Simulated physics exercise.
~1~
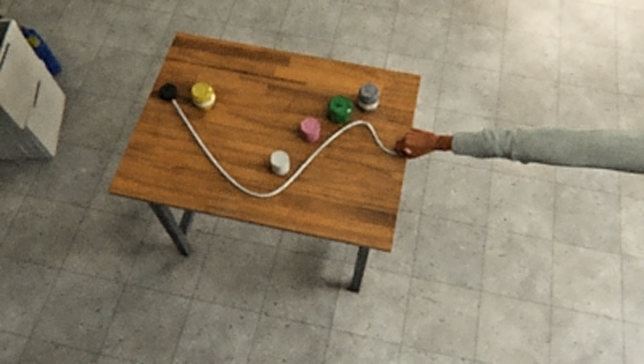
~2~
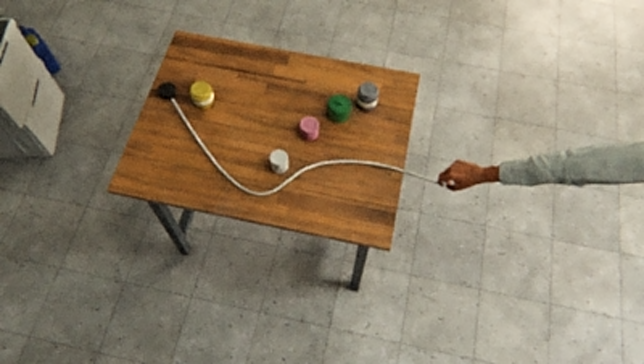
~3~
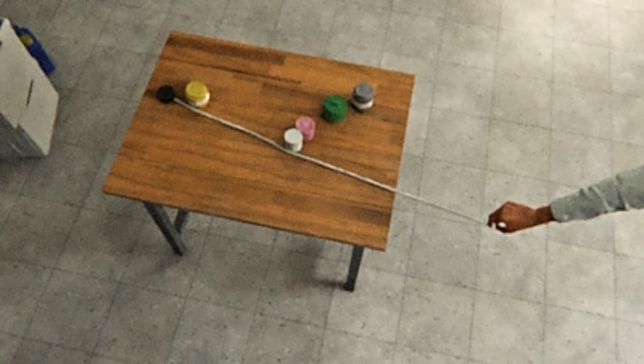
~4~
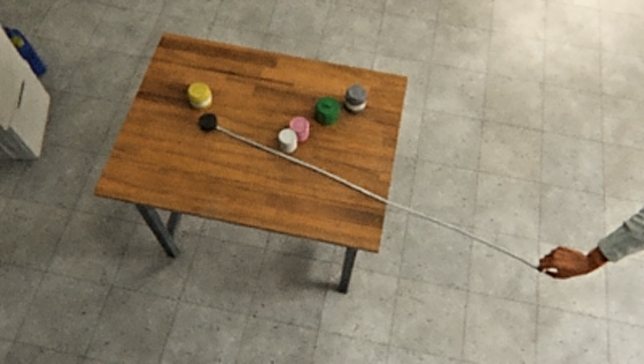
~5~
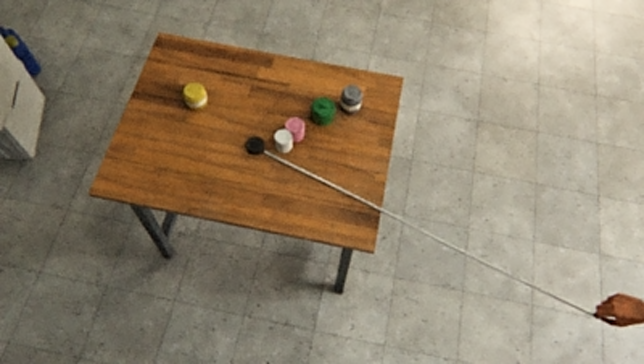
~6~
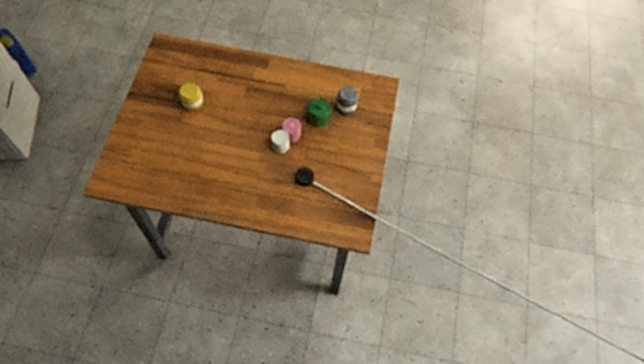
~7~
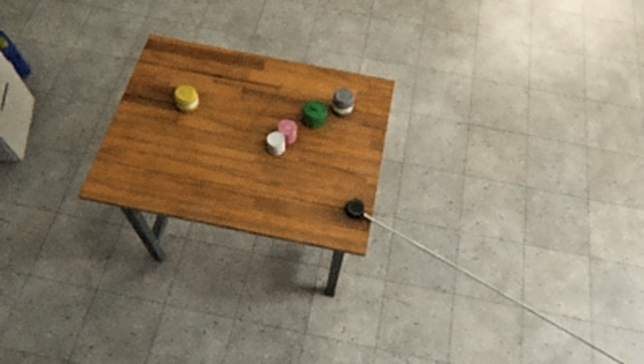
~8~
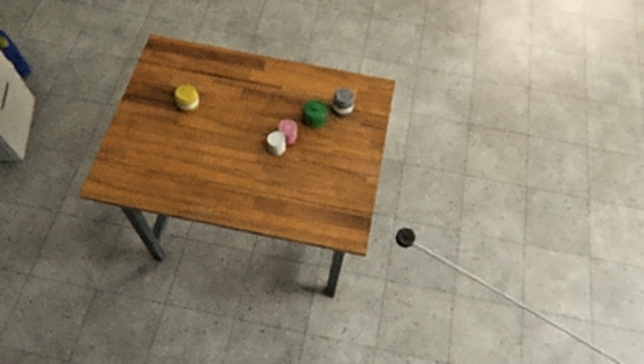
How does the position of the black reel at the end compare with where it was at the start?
At the start the black reel sits at the left of the tabletop beside the yellow jar. By the end it is off the table, just beyond the right edge near the lower right corner.
